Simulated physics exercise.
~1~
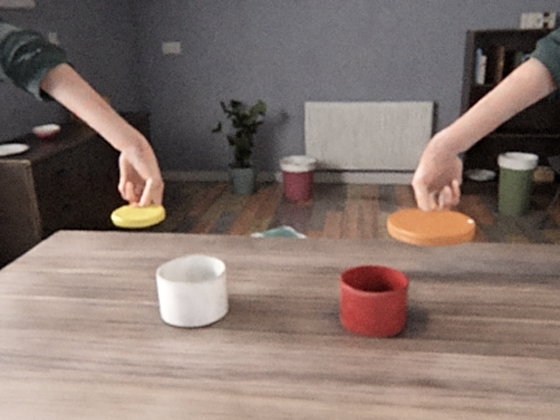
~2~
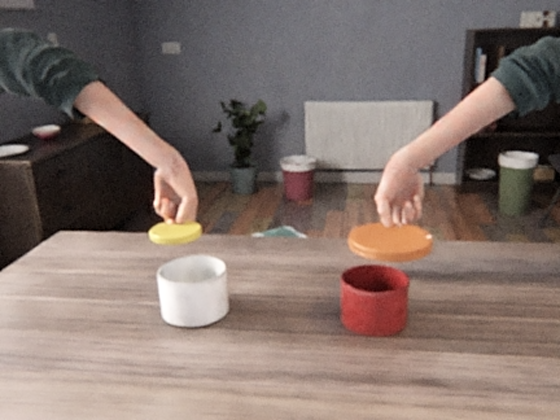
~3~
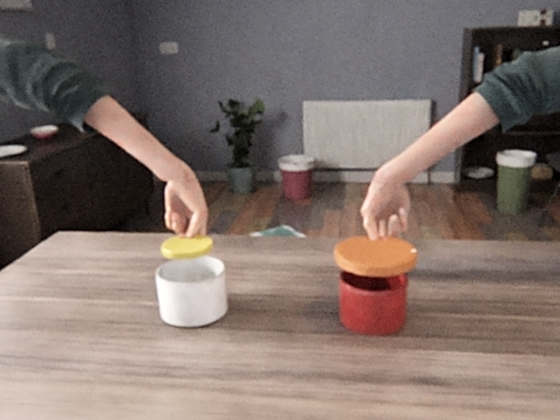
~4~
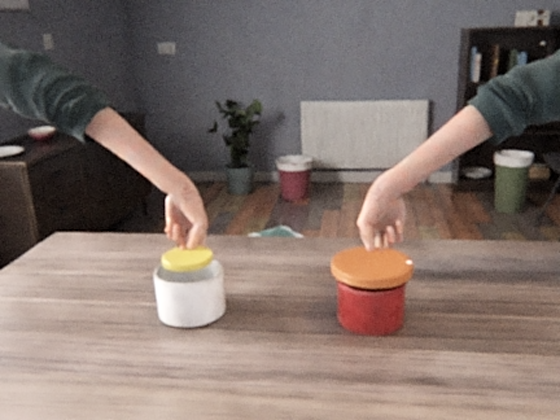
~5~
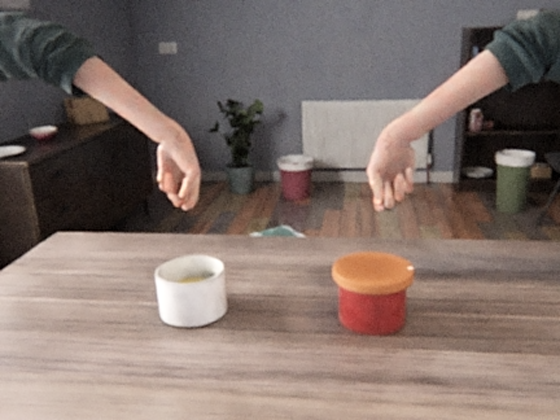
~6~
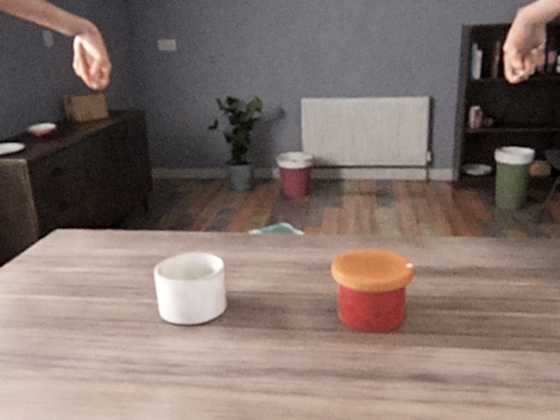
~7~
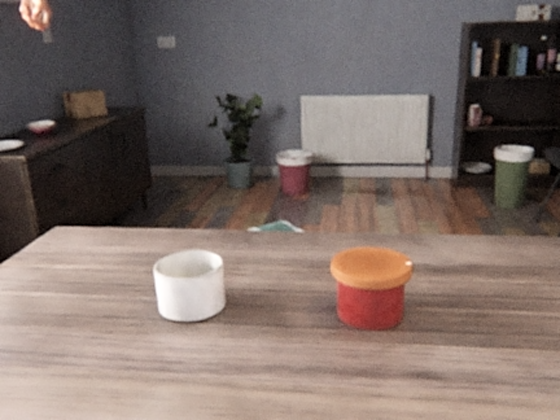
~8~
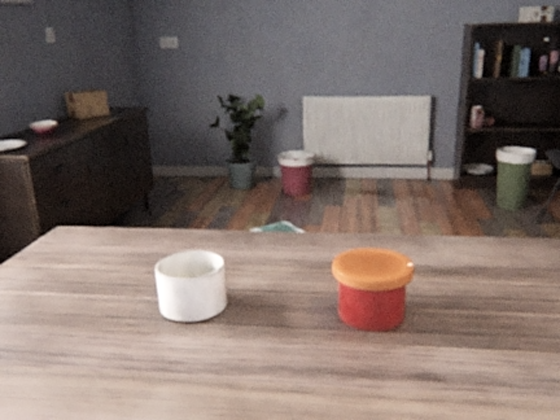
Two hands lower makeshift lids, a small yellow one and a wider orange one, toward a white mug on the left and a red jar on the right. The pots stand on a wooden table, seen from the front by a slightly swaying camera, with a plant, radiator and shelves behind. The lids move inward and down until each is over its pot. The hands let go; the orange lid sits on the red rim while the yellow one drops inside the white mug. The hands withdraw, leaving the jar covered and the mug open, its lid out of sight.
